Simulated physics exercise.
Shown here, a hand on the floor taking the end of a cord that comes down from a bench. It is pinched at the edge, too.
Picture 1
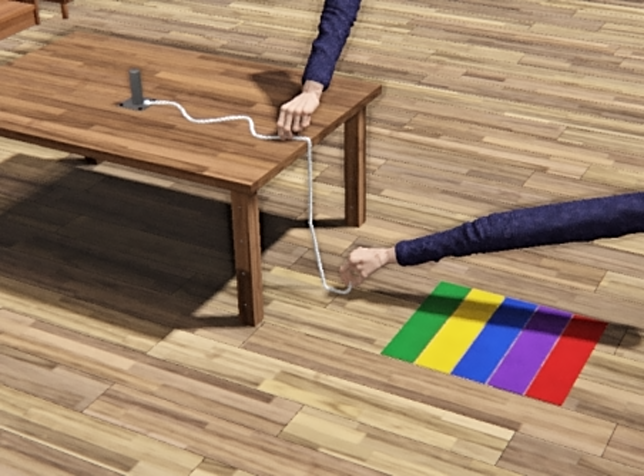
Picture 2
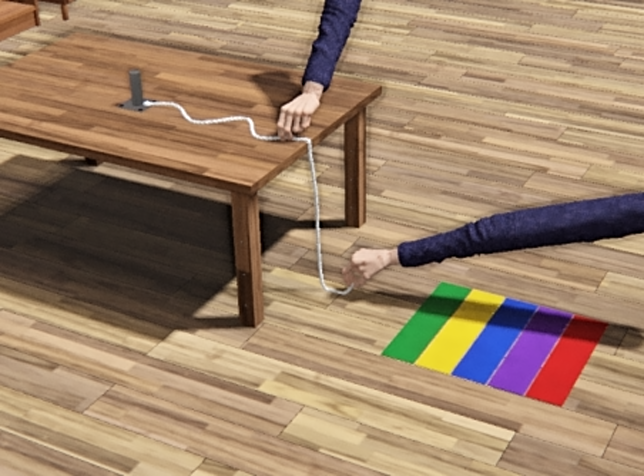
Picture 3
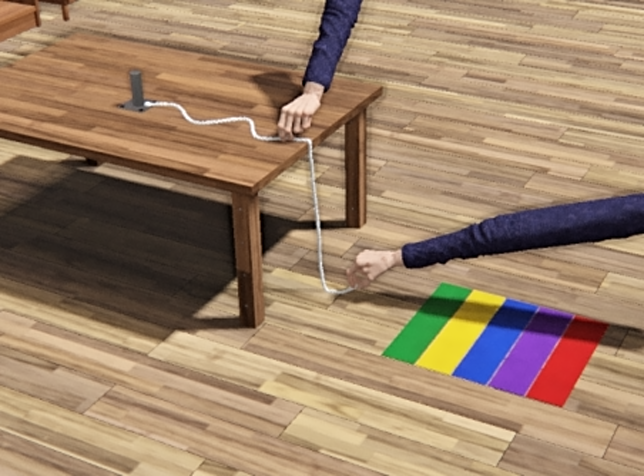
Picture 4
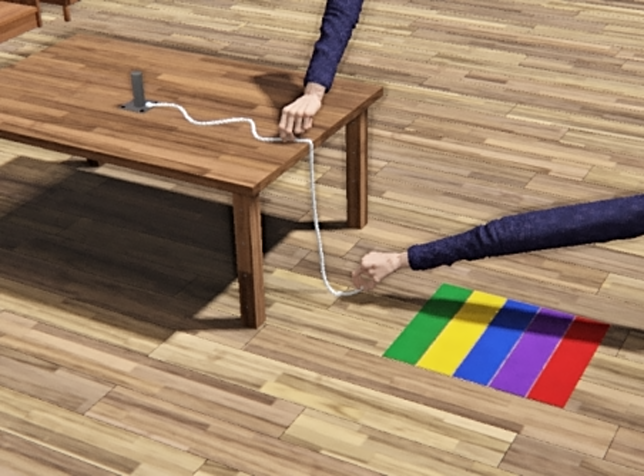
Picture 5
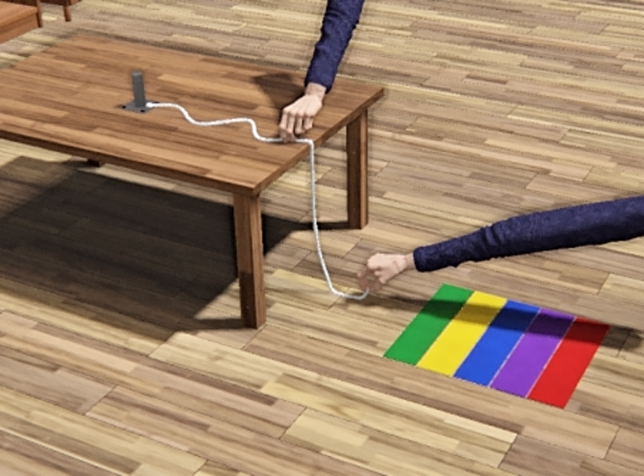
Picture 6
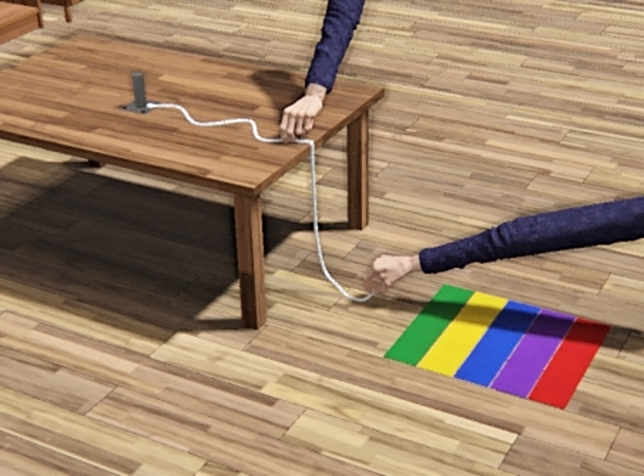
A hand in a dark blue sleeve holds the end of a white cord near the floor and draws it slightly to the right, while a second hand pinches the cord at the edge of a brown wooden bench. Seen from above at an angle, green, yellow, blue, purple and red strips lie on the plank floor at right. The camera and upper hand stay practically still.
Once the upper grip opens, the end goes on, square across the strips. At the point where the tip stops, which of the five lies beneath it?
The blue strip lies beneath it.
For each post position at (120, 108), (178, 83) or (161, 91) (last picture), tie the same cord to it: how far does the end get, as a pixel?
About (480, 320), (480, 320) and (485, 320).
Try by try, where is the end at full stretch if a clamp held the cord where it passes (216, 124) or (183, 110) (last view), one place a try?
Estimated pixels: (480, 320), then (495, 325).
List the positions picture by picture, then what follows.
In the first picture, end (350, 283); green (408, 344); yellow (442, 354); blue (478, 364); purple (514, 374); red (552, 385).
In the second picture, end (353, 284); cord through (174, 105) (214, 122) (253, 132) (309, 146) (317, 211) (321, 275).
In the third picture, end (357, 286).
In the fourth picture, end (362, 288); cord through (175, 106) (215, 123) (255, 133) (311, 148) (314, 211) (324, 276).
In the fifth picture, end (368, 289).
In the sixth picture, end (374, 291); cord through (177, 107) (216, 124) (256, 134) (312, 149) (315, 212) (328, 277).
Early on, end near (449, 311); over green.
Midway, end near (482, 320); over yellow.
At the end of the slack, end near (501, 325); over blue. It gets as far as the blue strip.
